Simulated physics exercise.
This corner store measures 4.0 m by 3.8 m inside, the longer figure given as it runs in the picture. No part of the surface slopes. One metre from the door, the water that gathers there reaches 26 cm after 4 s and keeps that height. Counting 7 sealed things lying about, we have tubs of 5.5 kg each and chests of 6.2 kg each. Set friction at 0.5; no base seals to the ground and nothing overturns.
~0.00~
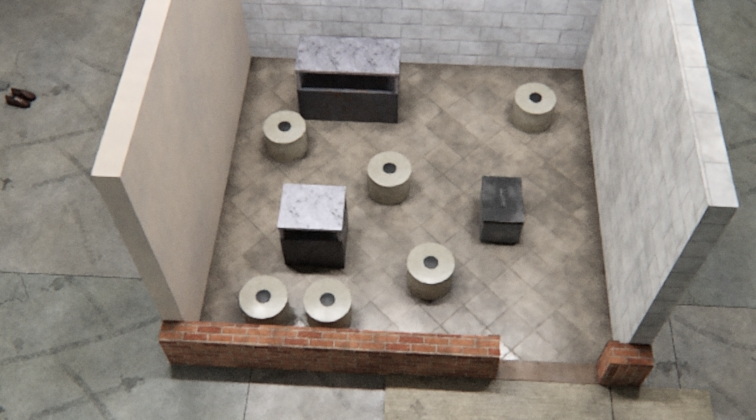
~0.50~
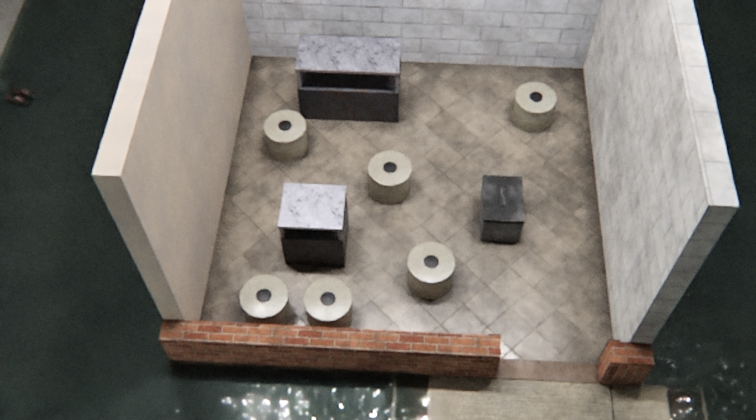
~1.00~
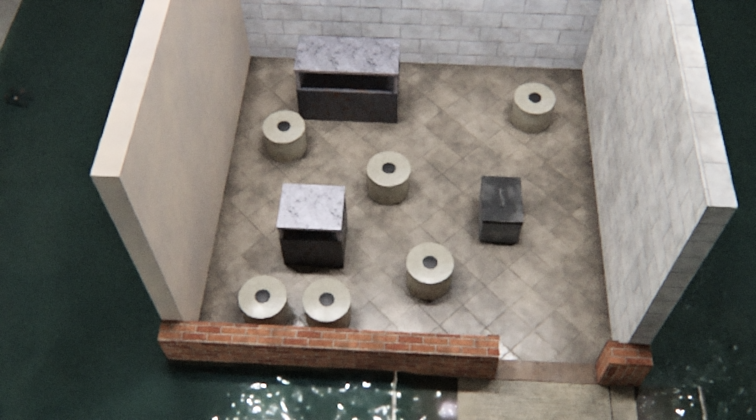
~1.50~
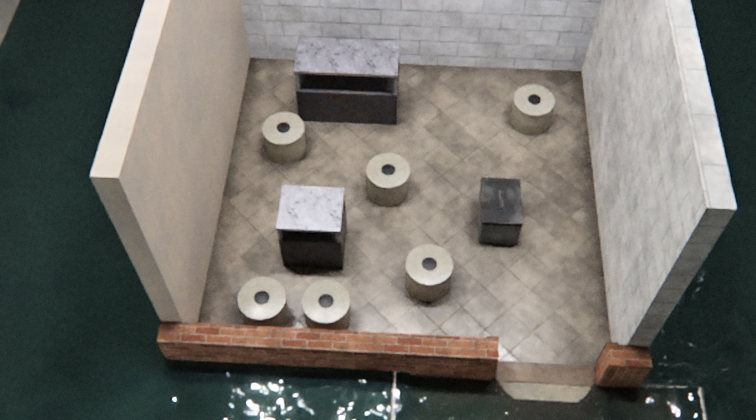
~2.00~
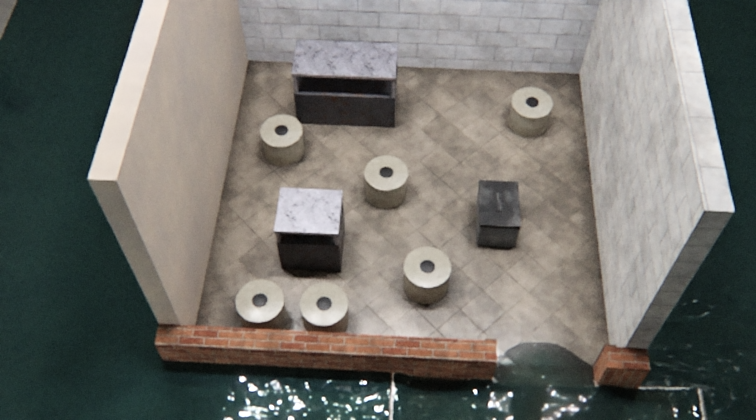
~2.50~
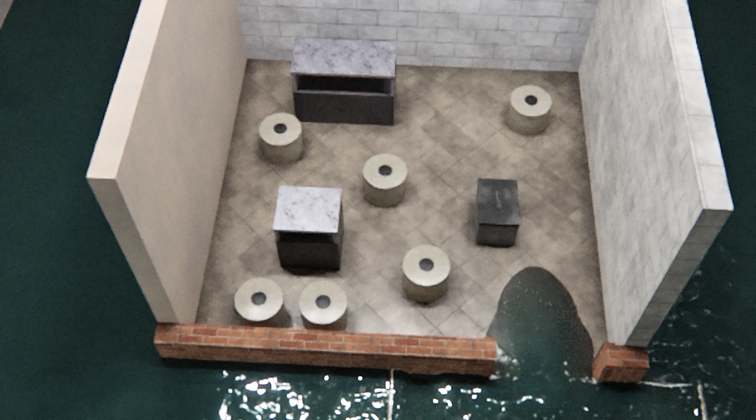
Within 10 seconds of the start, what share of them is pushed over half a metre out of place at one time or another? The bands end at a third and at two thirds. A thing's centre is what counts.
It will work out to one to two of every three.
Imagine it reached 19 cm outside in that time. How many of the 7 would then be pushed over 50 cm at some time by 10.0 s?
The count would be 2.
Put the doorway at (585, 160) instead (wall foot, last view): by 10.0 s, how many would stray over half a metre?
Then 7 of them would.
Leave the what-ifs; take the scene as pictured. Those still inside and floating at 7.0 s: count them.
At that moment it comes to 2.
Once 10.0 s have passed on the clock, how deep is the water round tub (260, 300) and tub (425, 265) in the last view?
Some 7 cm at the first, some 3 cm at the second.
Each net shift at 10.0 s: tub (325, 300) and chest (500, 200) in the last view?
In turn: 5 cm, 200 cm.
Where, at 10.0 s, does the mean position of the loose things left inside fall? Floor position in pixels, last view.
The centre is close to (331, 230).
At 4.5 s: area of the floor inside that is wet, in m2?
Near 6.5 m2 in all.
After 3.5 s 0 of 7 are over 50 cm from their spots; 0 afloat.
After 4.5 s 1 of 7 are over 50 cm from their spots; 0 afloat.
After 7.0 s 2 of 7 are over 50 cm from their spots; 2 afloat.
After 10.0 s 4 of 7 are over 50 cm from their spots, and 4 have been at some point; 5 afloat.
